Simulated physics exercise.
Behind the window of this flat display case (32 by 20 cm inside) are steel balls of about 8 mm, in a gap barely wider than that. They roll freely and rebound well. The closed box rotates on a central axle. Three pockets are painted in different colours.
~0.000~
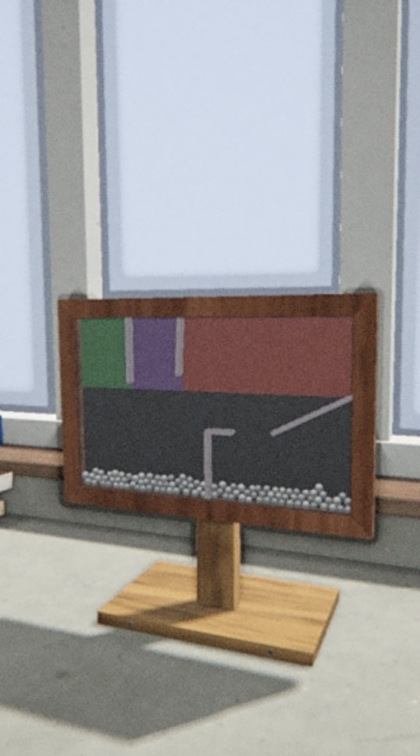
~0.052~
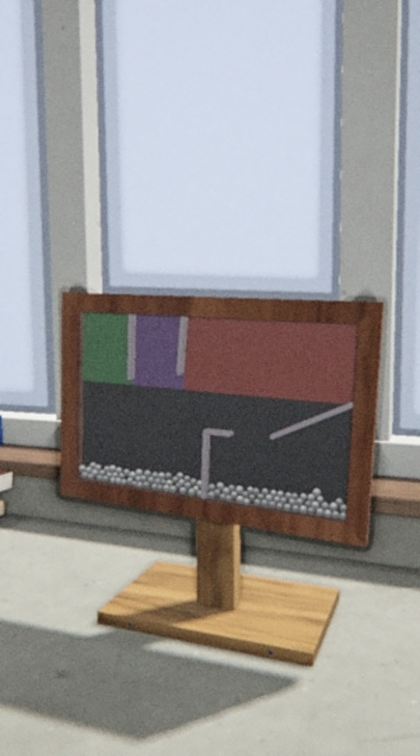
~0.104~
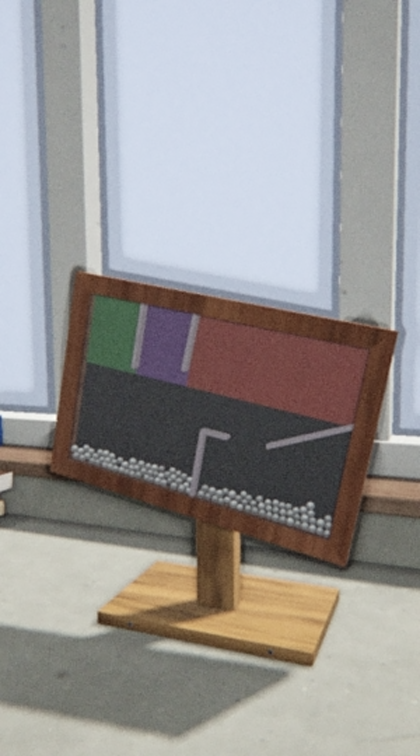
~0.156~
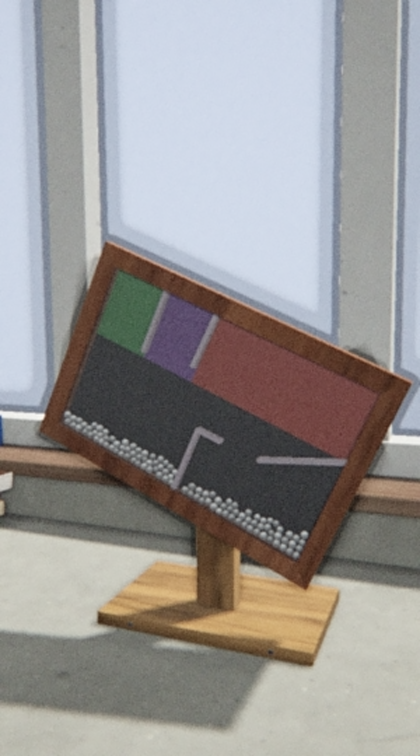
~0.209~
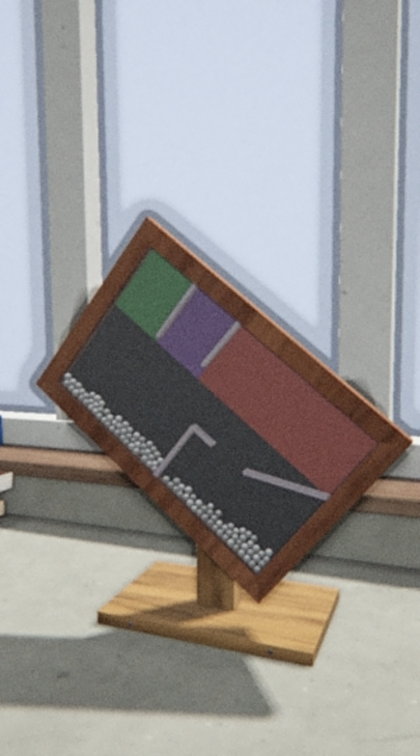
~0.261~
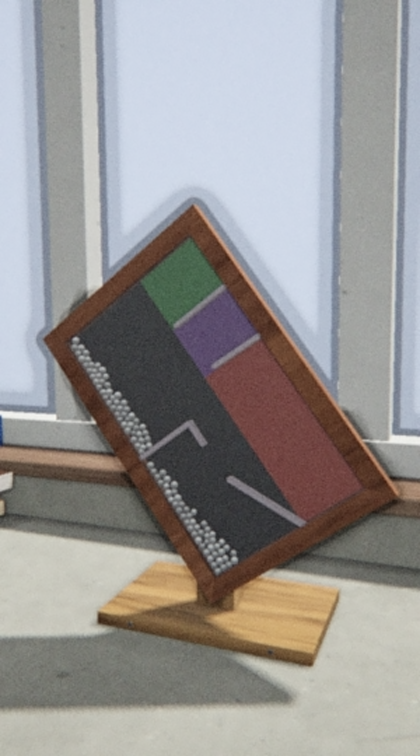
A wooden-framed display case of small steel balls rotates clockwise from level to steeply tilted.
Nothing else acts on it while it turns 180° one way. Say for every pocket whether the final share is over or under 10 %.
Red pocket over, purple pocket over, green pocket under 10 %.
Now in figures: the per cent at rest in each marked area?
Red pocket: 30; purple pocket: 20; green pocket: 0.
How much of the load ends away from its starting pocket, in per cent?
Some 50 per cent.
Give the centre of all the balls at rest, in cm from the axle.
About 8 cm left and 4 cm below.
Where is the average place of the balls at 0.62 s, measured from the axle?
About 6 cm left and 2 cm below.
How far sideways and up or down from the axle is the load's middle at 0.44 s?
Some 8 cm left and 1 cm below.
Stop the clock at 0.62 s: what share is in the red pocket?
About 20 per cent.
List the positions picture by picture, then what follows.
The first frame shows level; about 100 balls; load centre (207, 489); top ball (319, 488); red (264, 355), purple (157, 354), green (106, 353).
The second frame shows turned 3° clockwise; load centre (204, 489); top ball (93, 466).
The third frame shows turned 11° clockwise; load centre (196, 487); top ball (86, 448); wall ends (135, 367), (185, 370), (269, 446), (227, 437).
The fourth frame shows turned 24° clockwise; load centre (182, 482); top ball (68, 415).
The fifth frame shows turned 39° clockwise; load centre (166, 473); top ball (68, 377).
The sixth frame shows turned 54° clockwise; load centre (153, 460); top ball (76, 341); red (283, 430), purple (217, 332), green (183, 283).
After 0.44 s, it stands 105° clockwise; the balls' middle is 8 cm left of and 1 cm below the centre; nothing in the marked areas.
After 0.62 s, it stands 156° clockwise; the balls' middle is 6 cm left of and 2 cm below the centre; red 20 %, purple 10 %.
After 0.78 s, it stands 180° clockwise; the balls' middle is 7 cm left of and 3 cm below the centre; red 30 %, purple 25 %.
Settled by 2.2 s, it stands 180° clockwise; red 30 %, purple 20 %, green 0 %, elsewhere 50 %.
